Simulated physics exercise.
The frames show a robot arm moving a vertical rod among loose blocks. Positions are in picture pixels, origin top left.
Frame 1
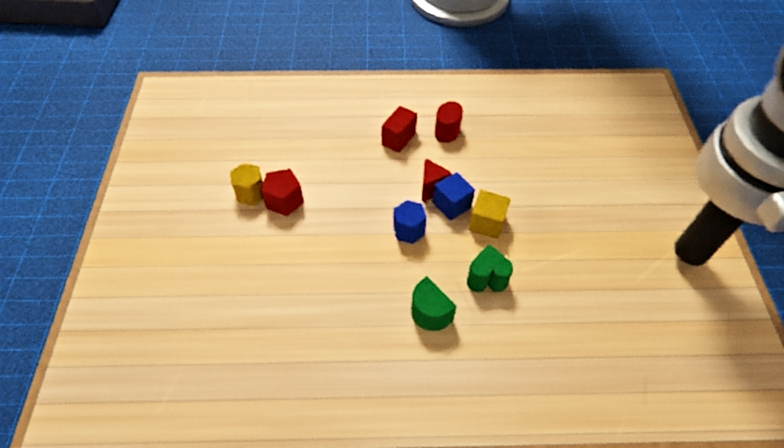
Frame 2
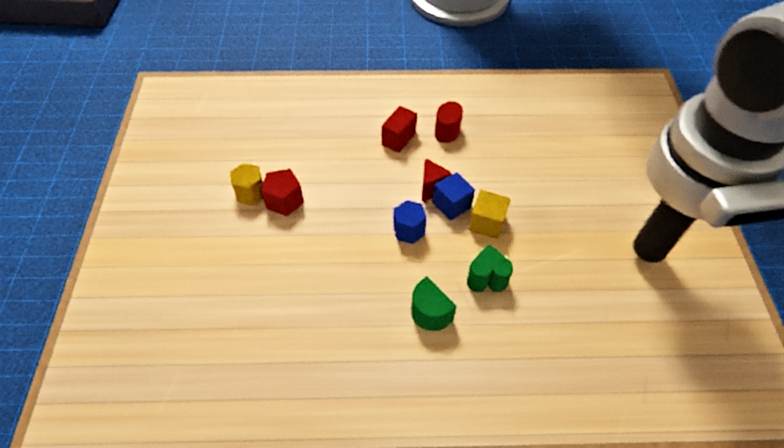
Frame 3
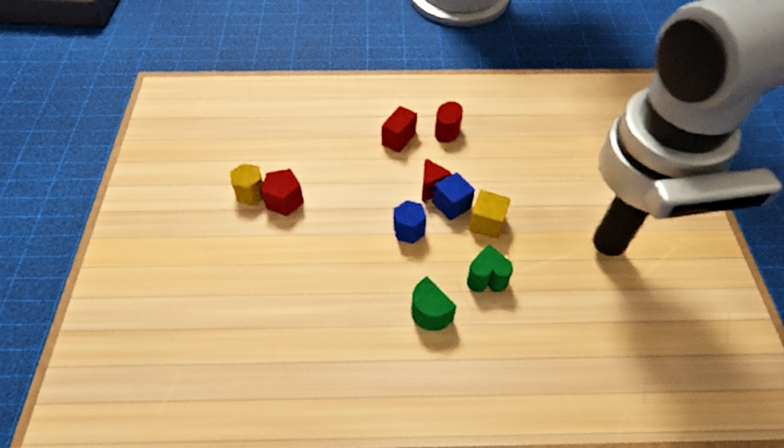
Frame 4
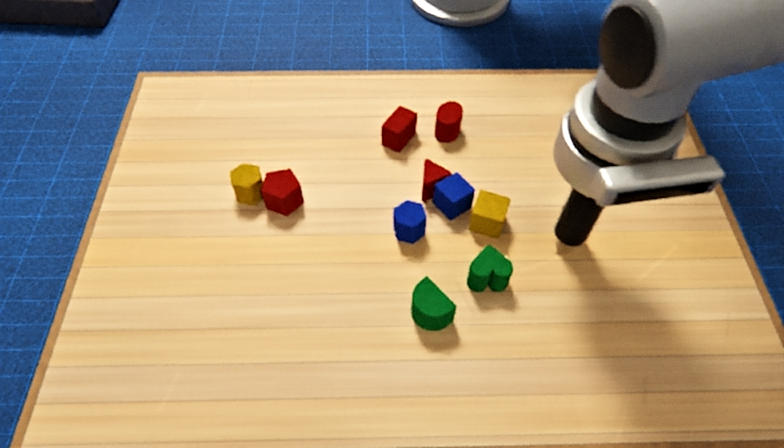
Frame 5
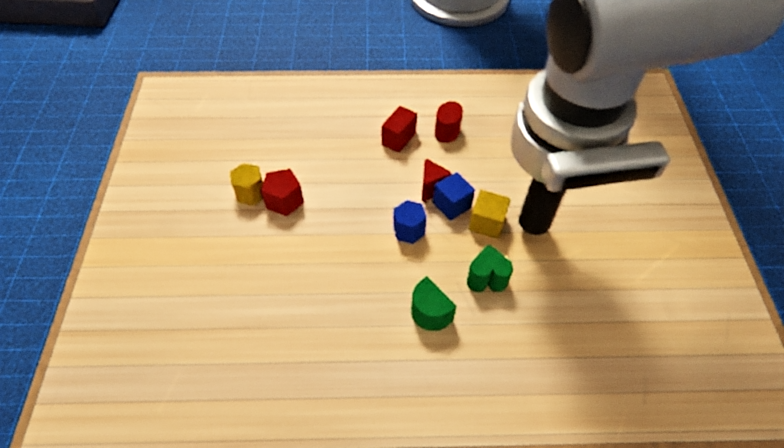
Robot arm sliding a black vertical rod leftward over a wooden board, nearing a yellow block while the scattered coloured blocks stay still.
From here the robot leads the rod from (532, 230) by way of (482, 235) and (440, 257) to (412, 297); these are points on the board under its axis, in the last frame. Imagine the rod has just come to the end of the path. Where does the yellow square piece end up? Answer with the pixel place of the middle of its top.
Expect it around (448, 200).
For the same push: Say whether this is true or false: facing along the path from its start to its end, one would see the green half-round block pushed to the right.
That is false.
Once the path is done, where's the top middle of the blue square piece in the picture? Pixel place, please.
It sits at (434, 178).
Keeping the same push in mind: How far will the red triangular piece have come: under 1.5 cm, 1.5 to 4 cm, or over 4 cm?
Covers 1.5 to 4 cm.
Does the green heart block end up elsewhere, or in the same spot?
At the end of the path, the green heart block remains in its old spot.
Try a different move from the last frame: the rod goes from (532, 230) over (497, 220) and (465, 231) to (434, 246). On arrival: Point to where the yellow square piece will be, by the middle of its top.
Expect it around (400, 226).
On the path given first. One third of the way, rod at (483, 227); red triangular piece at (422, 163); blue square piece at (438, 179); yellow square piece at (456, 199), turned 40° clockwise.
Two thirds of the way, rod at (441, 250); red triangular piece at (420, 161); blue square piece at (434, 178), turned 10° clockwise; yellow square piece at (448, 200), turned 45° clockwise.
At the end, rod at (413, 290); green half-round block at (433, 316), turned 35° anticlockwise; red triangular piece at (420, 161); blue square piece at (434, 178), turned 10° clockwise; green heart block unmoved; yellow square piece at (448, 200), turned 45° clockwise.
